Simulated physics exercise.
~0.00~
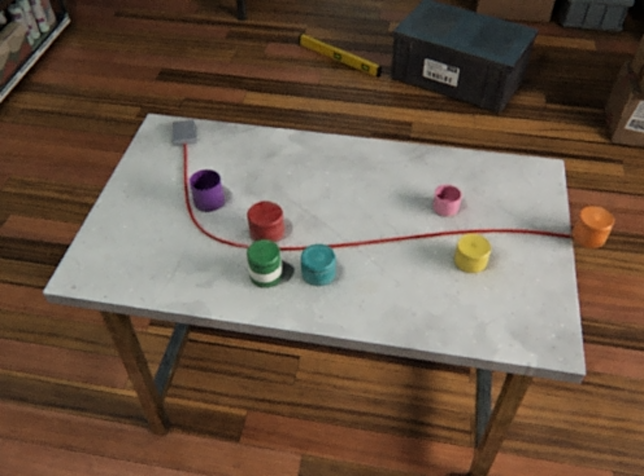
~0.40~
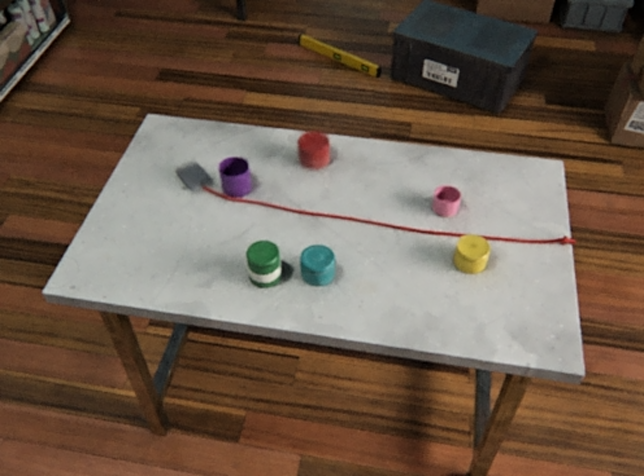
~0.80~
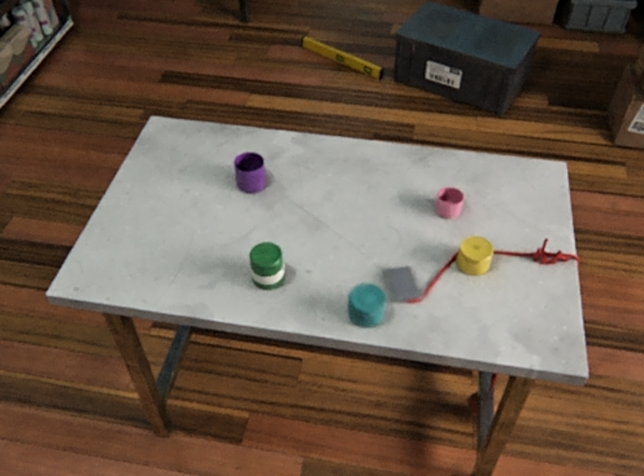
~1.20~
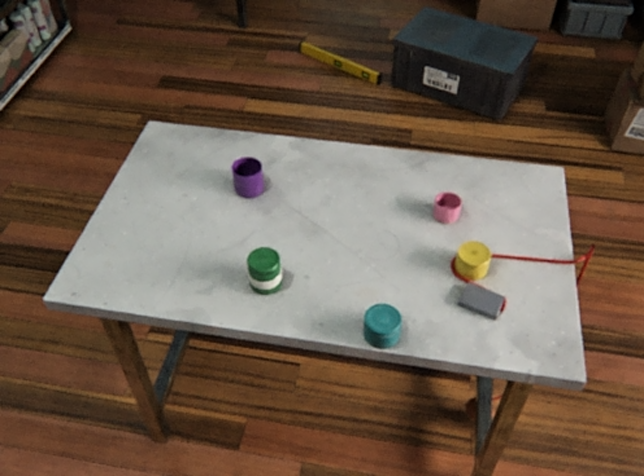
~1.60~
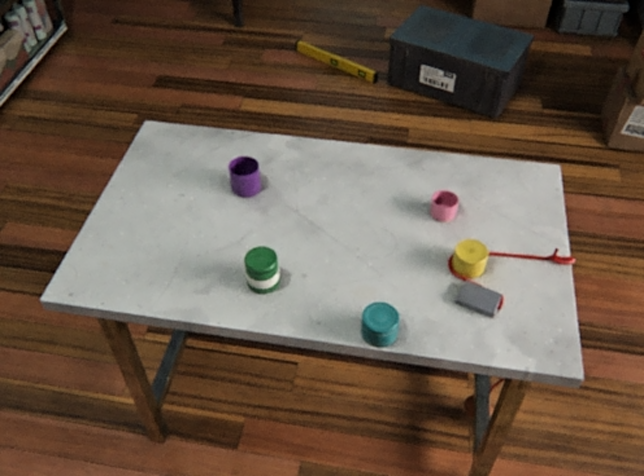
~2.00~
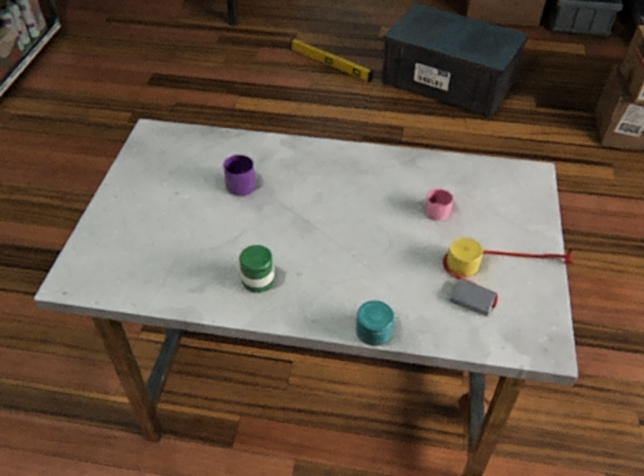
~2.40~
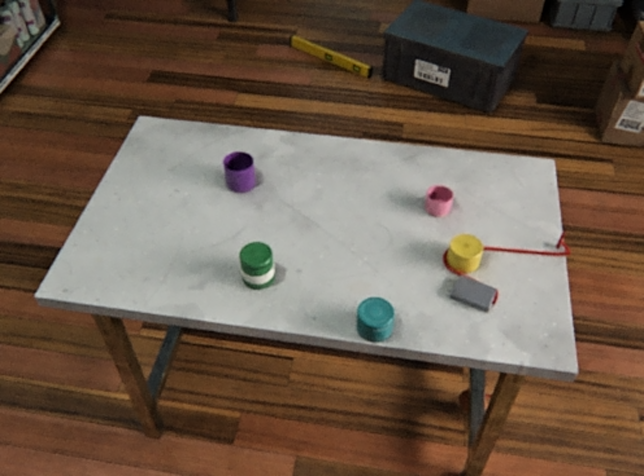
An orange speaker dropped off the workbench's right edge, and the thin red cable dragged the grey phone rightward across the top. The red tub went over the edge, the purple cup and teal tub shifted, and the phone stopped beside the yellow tub.
